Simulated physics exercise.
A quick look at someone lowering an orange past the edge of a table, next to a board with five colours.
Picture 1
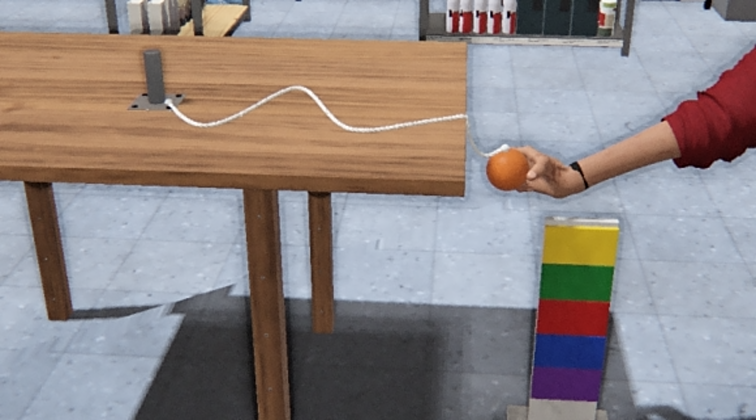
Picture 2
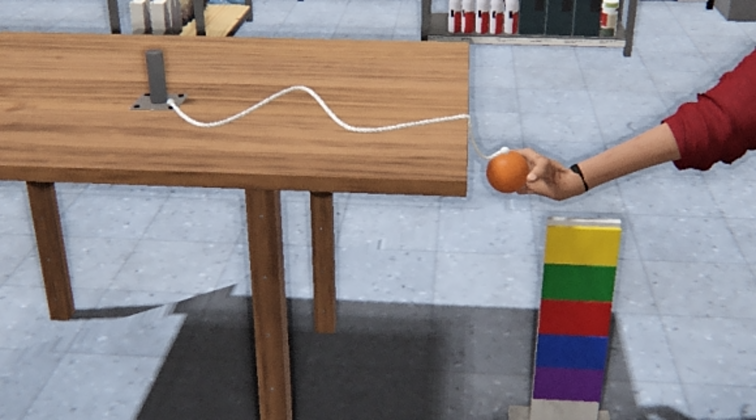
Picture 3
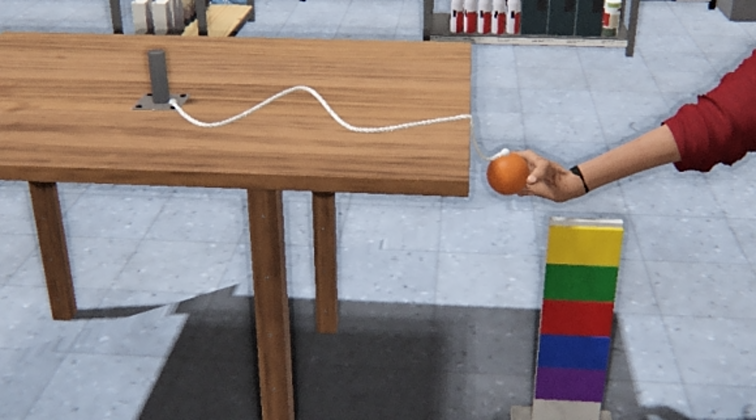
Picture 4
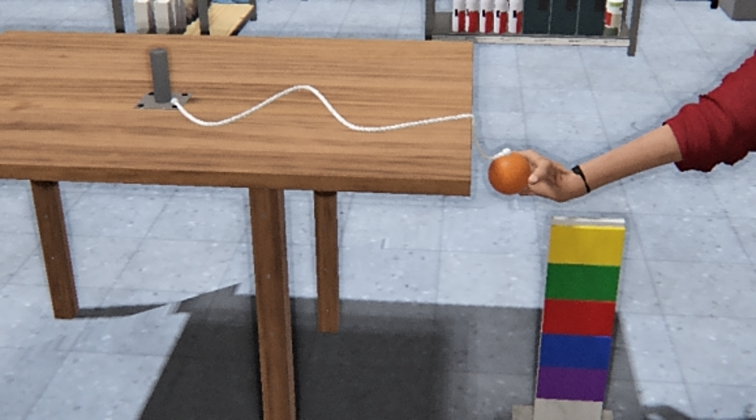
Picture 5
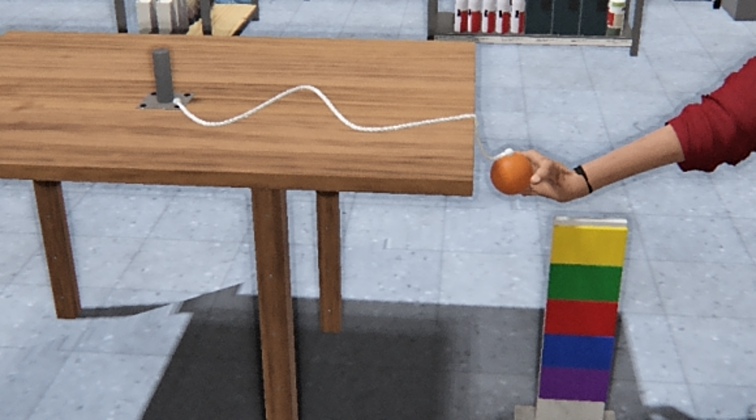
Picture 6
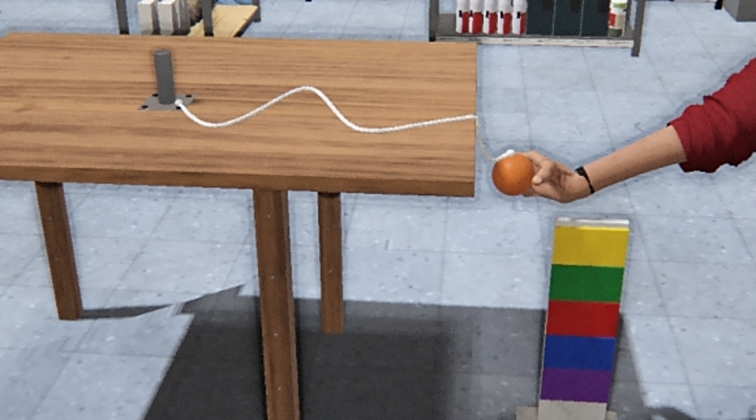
In this clip, a red-sleeved hand holds an orange beside a wooden table's right edge, near a striped multicolored block, while a white cord lies wavily across the tabletop from a gray post; almost nothing moves besides a slight view shift.
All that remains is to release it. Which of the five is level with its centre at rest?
Its centre hangs level with the blue band.
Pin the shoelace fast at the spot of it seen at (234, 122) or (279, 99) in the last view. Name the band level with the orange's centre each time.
Try by try: Red; green.
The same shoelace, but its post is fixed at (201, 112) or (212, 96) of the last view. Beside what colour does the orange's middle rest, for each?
Try by try: Purple; purple.
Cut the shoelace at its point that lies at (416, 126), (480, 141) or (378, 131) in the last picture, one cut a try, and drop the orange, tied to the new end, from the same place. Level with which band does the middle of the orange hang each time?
In that order: Yellow; red; no band.
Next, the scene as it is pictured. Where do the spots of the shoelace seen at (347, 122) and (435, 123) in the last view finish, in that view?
The first at (476, 151), the second at (472, 242).
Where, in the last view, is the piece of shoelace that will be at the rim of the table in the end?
The one at (335, 111).
Soon after, orange near (434, 342); level with blue.
After that, orange near (487, 346); level with blue.
In the end, orange near (462, 350); level with blue. Its middle rests at the blue band.
